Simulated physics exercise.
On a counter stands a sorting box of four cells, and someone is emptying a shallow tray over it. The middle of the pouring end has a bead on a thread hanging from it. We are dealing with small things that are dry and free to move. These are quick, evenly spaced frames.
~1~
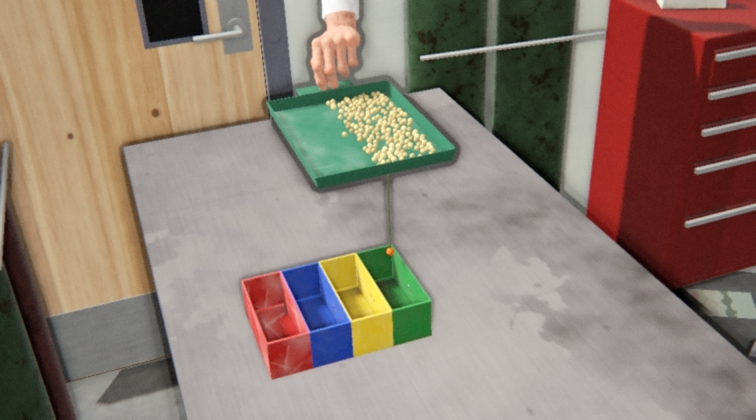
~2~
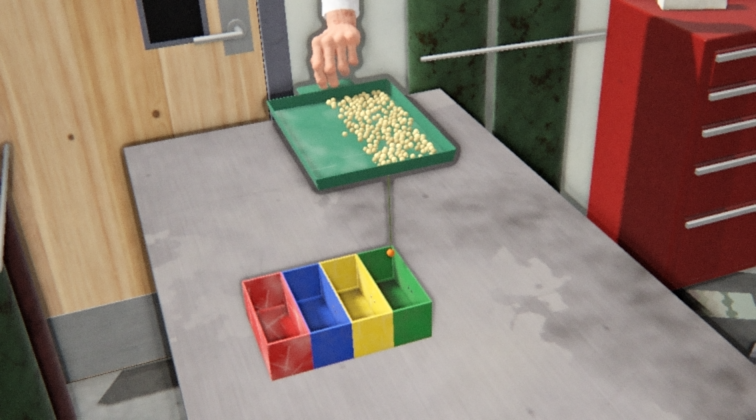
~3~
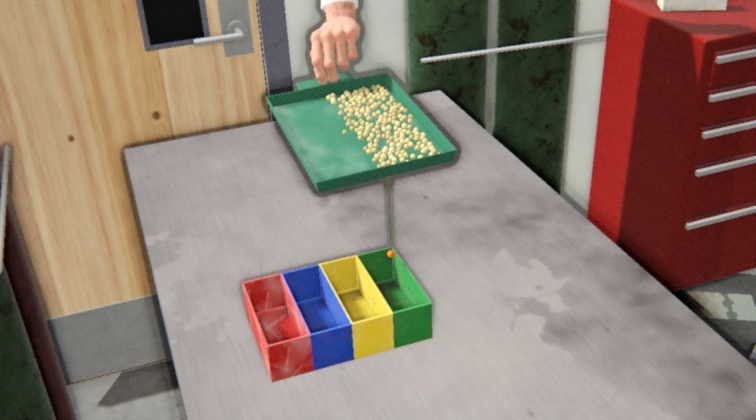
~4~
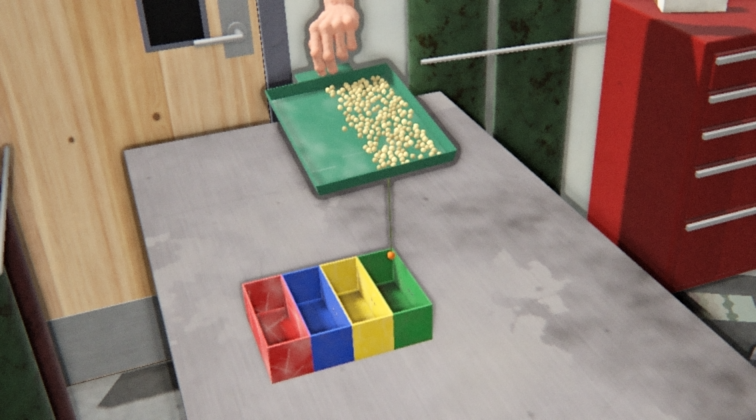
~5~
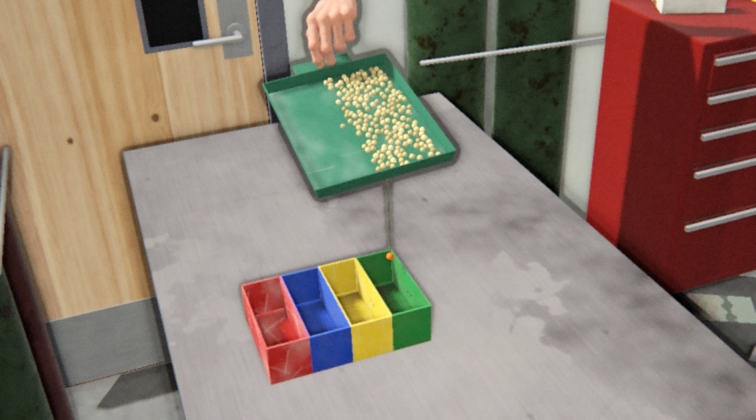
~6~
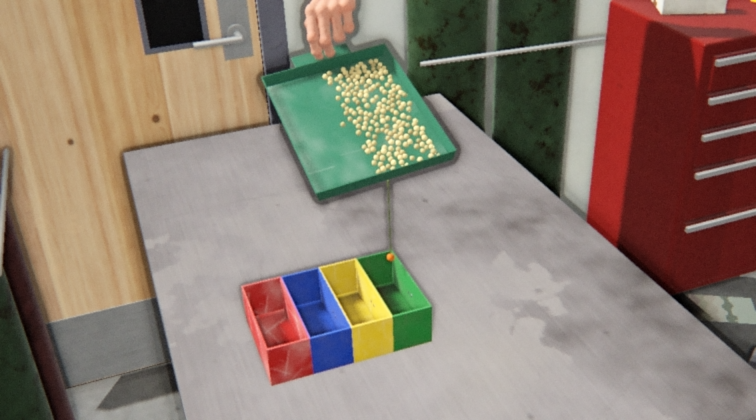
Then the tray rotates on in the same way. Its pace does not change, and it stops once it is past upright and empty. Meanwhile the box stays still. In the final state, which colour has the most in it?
Most ends up in yellow.
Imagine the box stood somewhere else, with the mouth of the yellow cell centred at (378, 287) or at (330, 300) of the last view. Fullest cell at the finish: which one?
Try 1: The cell in blue. Try 2: The yellow one.
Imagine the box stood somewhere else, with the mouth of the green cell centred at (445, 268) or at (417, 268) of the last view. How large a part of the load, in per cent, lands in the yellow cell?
First position: Some 0 %; second position: Some 10 %.
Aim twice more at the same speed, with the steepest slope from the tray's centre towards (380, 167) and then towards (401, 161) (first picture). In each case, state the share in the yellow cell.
Roughly 20 % in the first case and 0 % in the second.
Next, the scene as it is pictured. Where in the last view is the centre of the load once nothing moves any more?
Once nothing moves, the middle sits near (350, 323).
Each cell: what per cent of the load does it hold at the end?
Red cell some 0; blue cell some 30; yellow cell some 60; green cell some 10.
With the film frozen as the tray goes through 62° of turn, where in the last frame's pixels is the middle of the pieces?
I'd mark the middle close to (349, 189).
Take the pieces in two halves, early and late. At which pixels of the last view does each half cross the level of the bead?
For the early half I get (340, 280), and for the late half (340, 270).
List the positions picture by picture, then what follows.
The first frame shows corners of the pouring end (317, 176) and (452, 148), level; middle of the load (378, 126), soya beans; bead on its thread (391, 252); red cell (290, 353); blue cell (331, 341); yellow cell (372, 330); green cell (412, 320).
The second frame shows corners of the pouring end (318, 177) and (453, 148), level; middle of the load (379, 126).
The third frame shows corners of the pouring end (318, 180) and (453, 149), tipped barely, lowest at the left corner; middle of the load (379, 123).
The fourth frame shows corners of the pouring end (318, 184) and (453, 149), tipped a little, lowest at the left corner; middle of the load (378, 119).
The fifth frame shows corners of the pouring end (318, 187) and (452, 149), tipped a little, lowest at the left corner; middle of the load (377, 115).
The sixth frame shows corners of the pouring end (318, 190) and (452, 149), tipped clearly, lowest at the left corner; middle of the load (379, 109), roughly a third on the move; red cell (290, 358); blue cell (332, 347); yellow cell (373, 336); green cell (412, 325).
Just after the last frame, tray tipped steeply; the larger part on the tray; about a tenth in the blue cell; just a few in the yellow cell; just a few in the red cell; just a few in the green cell; about a tenth falling or outside the box.
A moment on, tray tipped past a quarter turn; roughly a quarter on the tray; roughly a quarter in the yellow cell; roughly a quarter in the blue cell; about a tenth in the green cell; just a few in the red cell; roughly a quarter falling or outside the box.
Further on, tray tipped past a quarter turn; roughly half in the yellow cell; roughly a quarter in the blue cell; about a tenth in the green cell; just a few in the red cell; about a tenth falling or outside the box.
When it is over, tray tipped past a quarter turn; roughly half in the yellow cell; roughly a quarter in the blue cell; about a tenth in the green cell; just a few in the red cell; about a tenth outside the box.
